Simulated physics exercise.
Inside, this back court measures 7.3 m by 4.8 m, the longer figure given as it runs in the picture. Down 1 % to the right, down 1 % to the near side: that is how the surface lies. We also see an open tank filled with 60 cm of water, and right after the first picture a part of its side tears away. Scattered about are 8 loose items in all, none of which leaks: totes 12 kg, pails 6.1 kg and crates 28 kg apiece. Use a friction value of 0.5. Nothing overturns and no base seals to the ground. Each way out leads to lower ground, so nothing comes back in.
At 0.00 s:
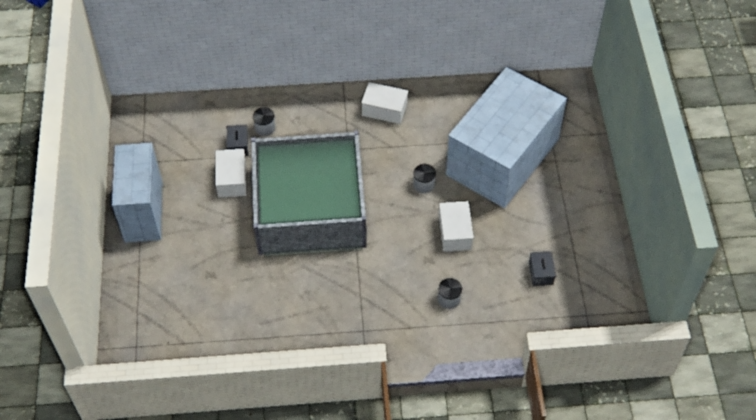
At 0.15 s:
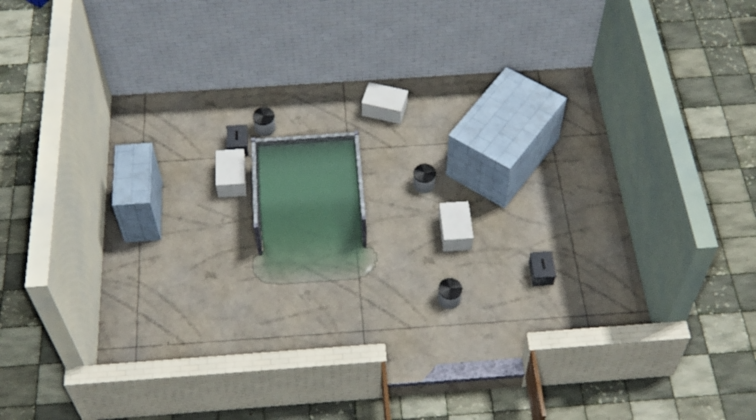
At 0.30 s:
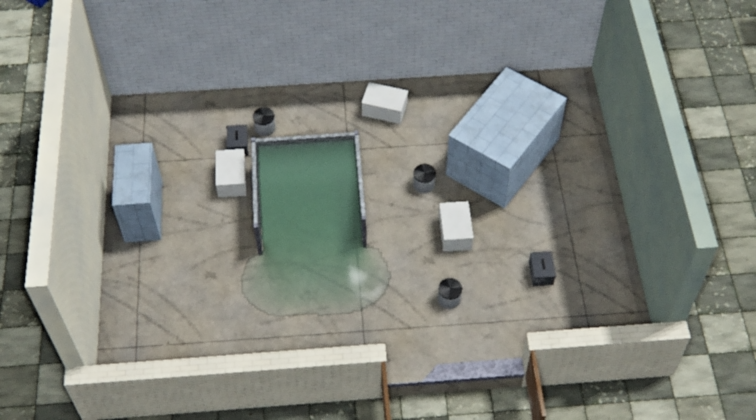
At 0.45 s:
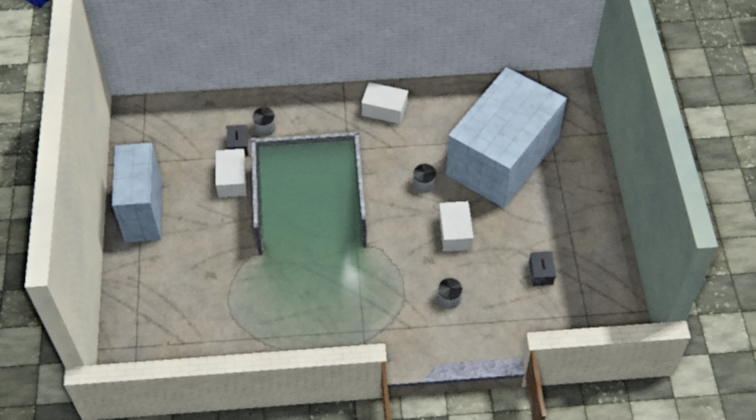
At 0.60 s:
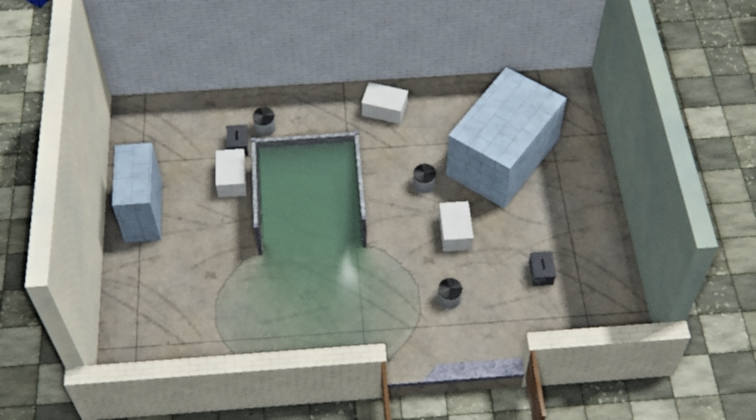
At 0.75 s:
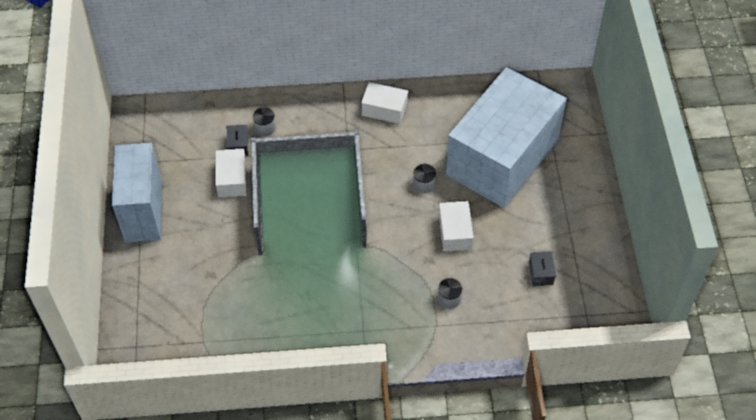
At the start, an open tank of green water stands among scattered boxes and round containers in a walled court. Its near side gives way, and water pours out onto the floor, spreading in a widening rounded sheet toward the near wall while the surrounding objects stay in place.
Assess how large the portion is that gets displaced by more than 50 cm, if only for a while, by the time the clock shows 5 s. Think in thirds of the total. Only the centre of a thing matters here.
My answer: Less than a third of the total.
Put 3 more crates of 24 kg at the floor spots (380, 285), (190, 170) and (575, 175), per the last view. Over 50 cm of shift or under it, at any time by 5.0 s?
Well, in turn they are above that, below that and below that.
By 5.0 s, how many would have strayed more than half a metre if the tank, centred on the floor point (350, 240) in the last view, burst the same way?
In that case the number is 0.
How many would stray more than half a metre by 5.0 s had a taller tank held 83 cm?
That would give 1.
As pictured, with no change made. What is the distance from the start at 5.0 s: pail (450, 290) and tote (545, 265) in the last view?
20 cm, then 0 cm.
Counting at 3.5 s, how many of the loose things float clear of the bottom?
The number is 0.
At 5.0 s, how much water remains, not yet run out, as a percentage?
Roughly 76 percent.
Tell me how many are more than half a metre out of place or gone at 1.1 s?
0 in all.
After 1.1 s 0 of 8 are over 50 cm from their spots; 0 afloat.
After 2.2 s 0 of 8 are over 50 cm from their spots; 0 afloat.
After 3.5 s 0 of 8 are over 50 cm from their spots; 0 afloat.
After 5.0 s 0 of 8 are over 50 cm from their spots, and 0 have been at some point; 0 afloat.
